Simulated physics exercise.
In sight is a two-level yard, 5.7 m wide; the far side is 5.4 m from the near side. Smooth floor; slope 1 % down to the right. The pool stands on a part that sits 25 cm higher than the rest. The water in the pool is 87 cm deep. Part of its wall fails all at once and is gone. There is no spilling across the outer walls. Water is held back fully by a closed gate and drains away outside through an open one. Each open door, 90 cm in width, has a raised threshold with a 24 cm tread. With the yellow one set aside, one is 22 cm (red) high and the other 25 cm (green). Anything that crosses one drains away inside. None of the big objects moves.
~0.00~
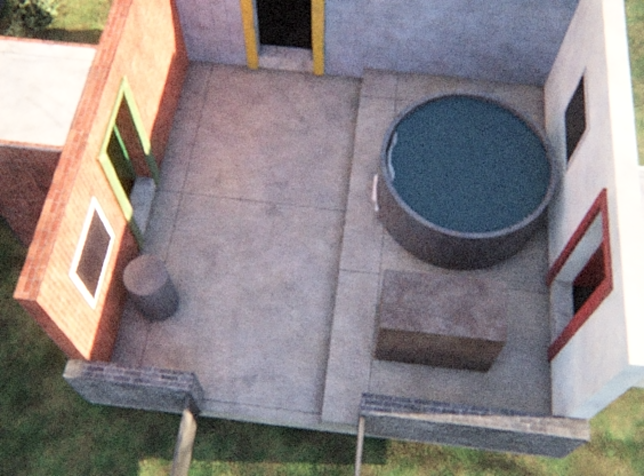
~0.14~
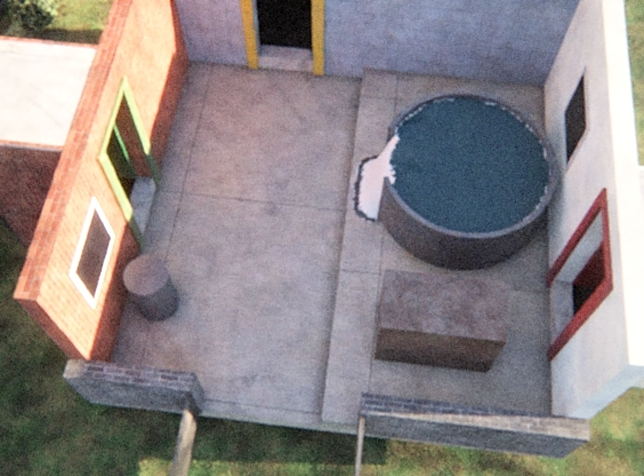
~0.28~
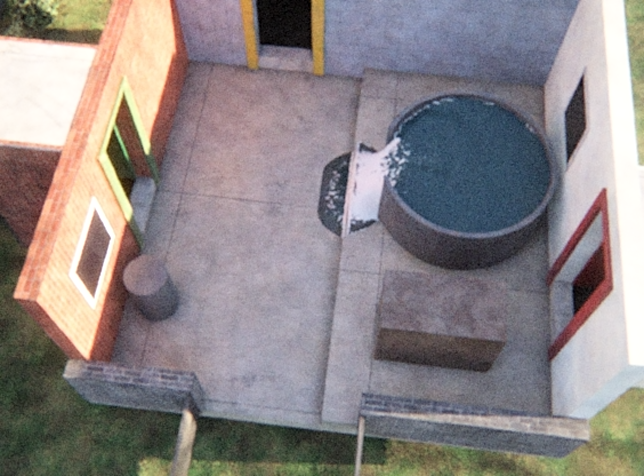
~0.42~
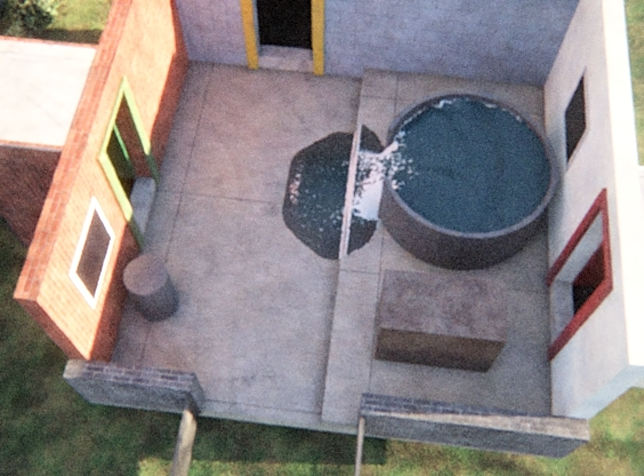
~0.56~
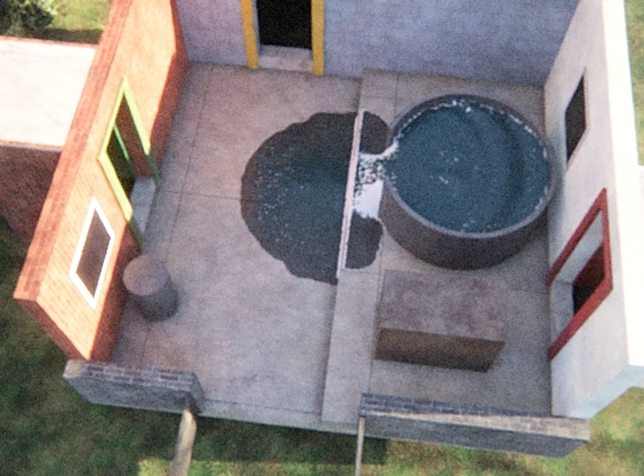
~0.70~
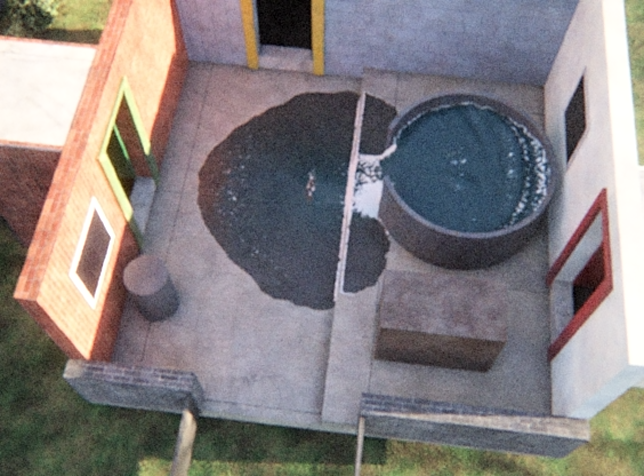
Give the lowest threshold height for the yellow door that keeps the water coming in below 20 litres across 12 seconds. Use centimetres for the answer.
I would say about 14.5 cm.
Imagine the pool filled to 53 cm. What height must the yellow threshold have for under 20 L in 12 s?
The step would need to be some 7.5 cm high.
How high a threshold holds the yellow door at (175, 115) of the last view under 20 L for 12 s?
Roughly 24 cm.
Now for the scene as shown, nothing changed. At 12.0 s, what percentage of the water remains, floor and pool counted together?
About 70 in every hundred.
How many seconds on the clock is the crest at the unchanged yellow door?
Around 2.8 s.
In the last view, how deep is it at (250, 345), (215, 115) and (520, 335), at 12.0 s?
About 11, 9 and 0 cm.
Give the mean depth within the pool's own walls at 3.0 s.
On average, around 42 cm.
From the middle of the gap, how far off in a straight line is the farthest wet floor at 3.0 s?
About 4.6 m.
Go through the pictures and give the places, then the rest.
The first picture shows still water, 87 cm deep, in the pool at (467, 163); the yellow door at (284, 26) is dry.
In the second picture, water pours out at (382, 175) and has run 0.3 m, to (359, 208); about 8 cm deep outside, 87 cm at the back.
In the third picture, water pours out at (382, 178) and has run 0.8 m, to (325, 216); about 10 cm deep outside, 87 cm at the back.
In the fourth picture, the gap is at (382, 179), the front 1.3 m out at (288, 212); the back of the pool holds 87 cm.
In the fifth picture, the front is at (249, 176), 2.0 m from the gap at (382, 178); 4.2 m2 of floor is wet, 84 cm left at the back.
In the sixth picture, the gap is at (382, 178), the front 2.6 m out at (206, 171); the back of the pool holds 76 cm; the yellow door at (284, 26), 2.8 m from the gap, is still 0.7 m from the nearest water.
After 1.4 s water covers 50 % of the floor, deepest (36 cm) near (366, 183); 6 cm at the yellow door, 0 litres in over its 27 cm threshold.
After 3.0 s water covers 55 % of the floor, deepest (30 cm) near (167, 150); 19 cm at the yellow door, 0 litres in over its 27 cm threshold.
After 12.0 s water covers 60 % of the floor, deepest (16 cm) near (346, 150); 13 cm at the yellow door, 0 litres in over its 27 cm threshold.
At the yellow door as built, the water arrived by 1.0 s and peaked near 20 cm at 2.8 s.
Run again over the same 12 s with other heights there, 29 litres in over 13.5 cm, 11 litres over 16 cm. The limit of 20 litres is kept from about 14.5 cm up.
